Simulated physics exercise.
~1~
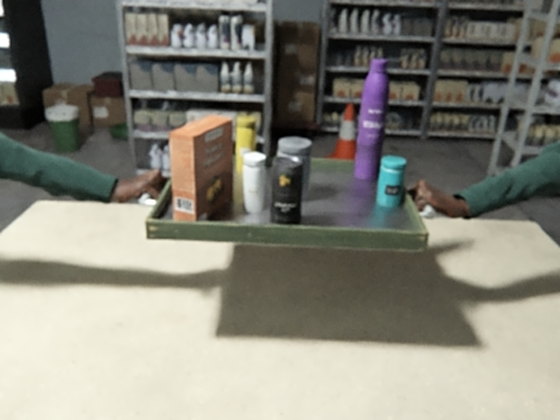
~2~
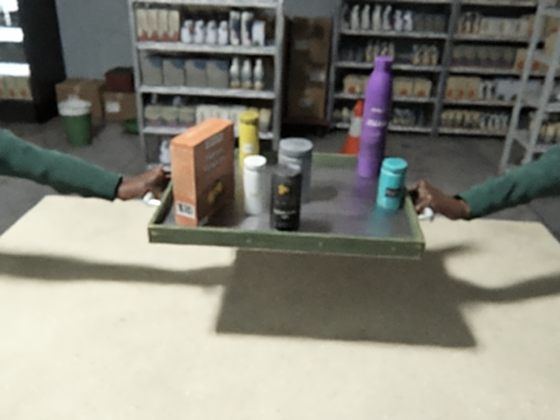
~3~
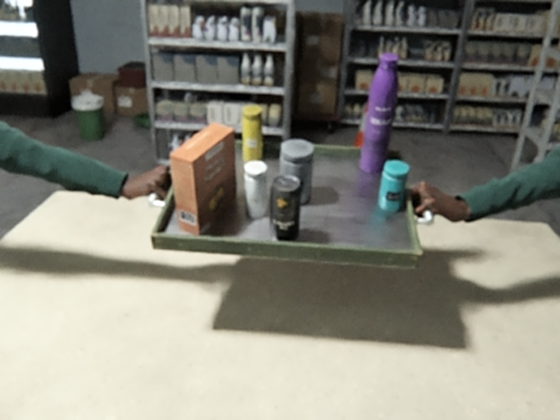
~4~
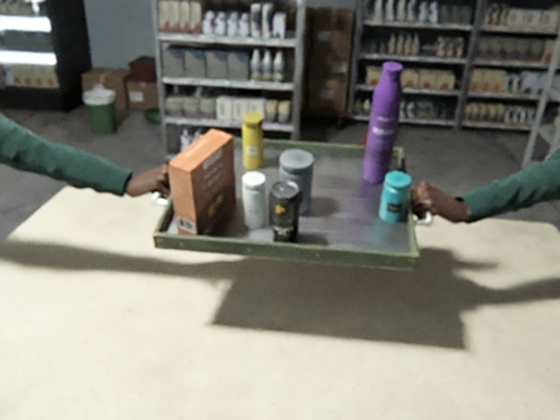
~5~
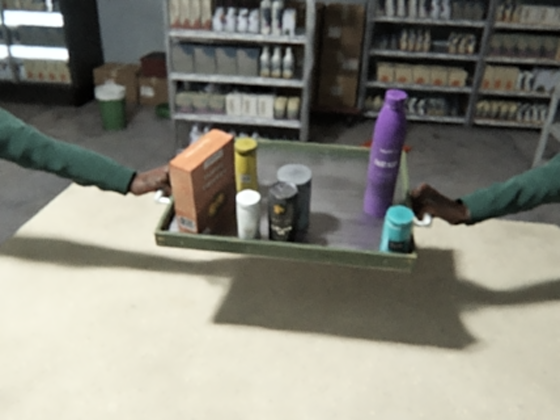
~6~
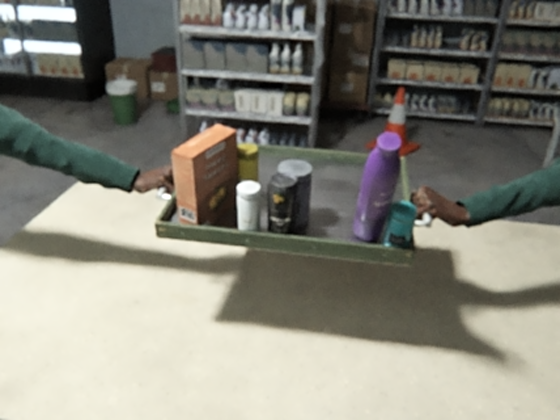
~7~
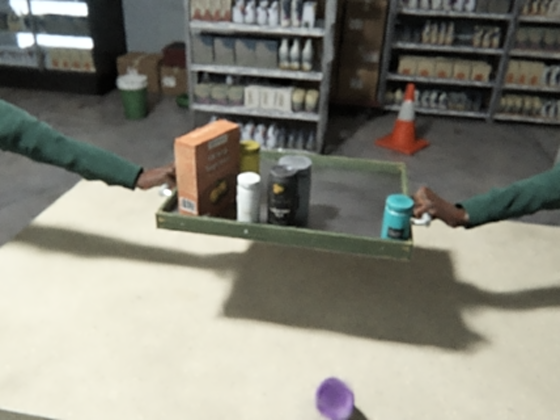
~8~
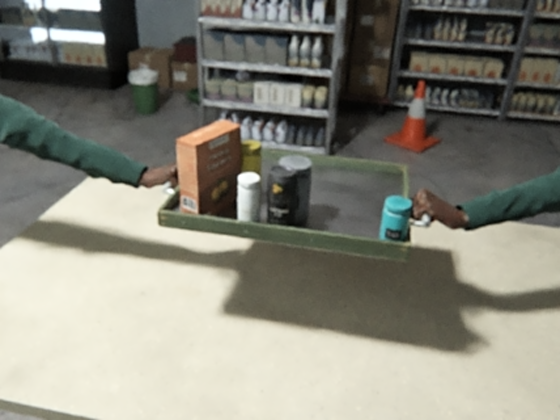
At first, two hands in green sleeves hold a shallow green tray above a pale table, with an orange box, a tall purple bottle and several small containers standing on it, and store shelves behind. The tray tips its near edge downward, and the items lean with it. The purple bottle, the turquoise shaker and some of the containers on the left slide towards the near rim. As the tray comes back towards level, the purple bottle topples over the near edge and drops upside down out of view. The hands finally hold the tray level, with everything else still upright on it.
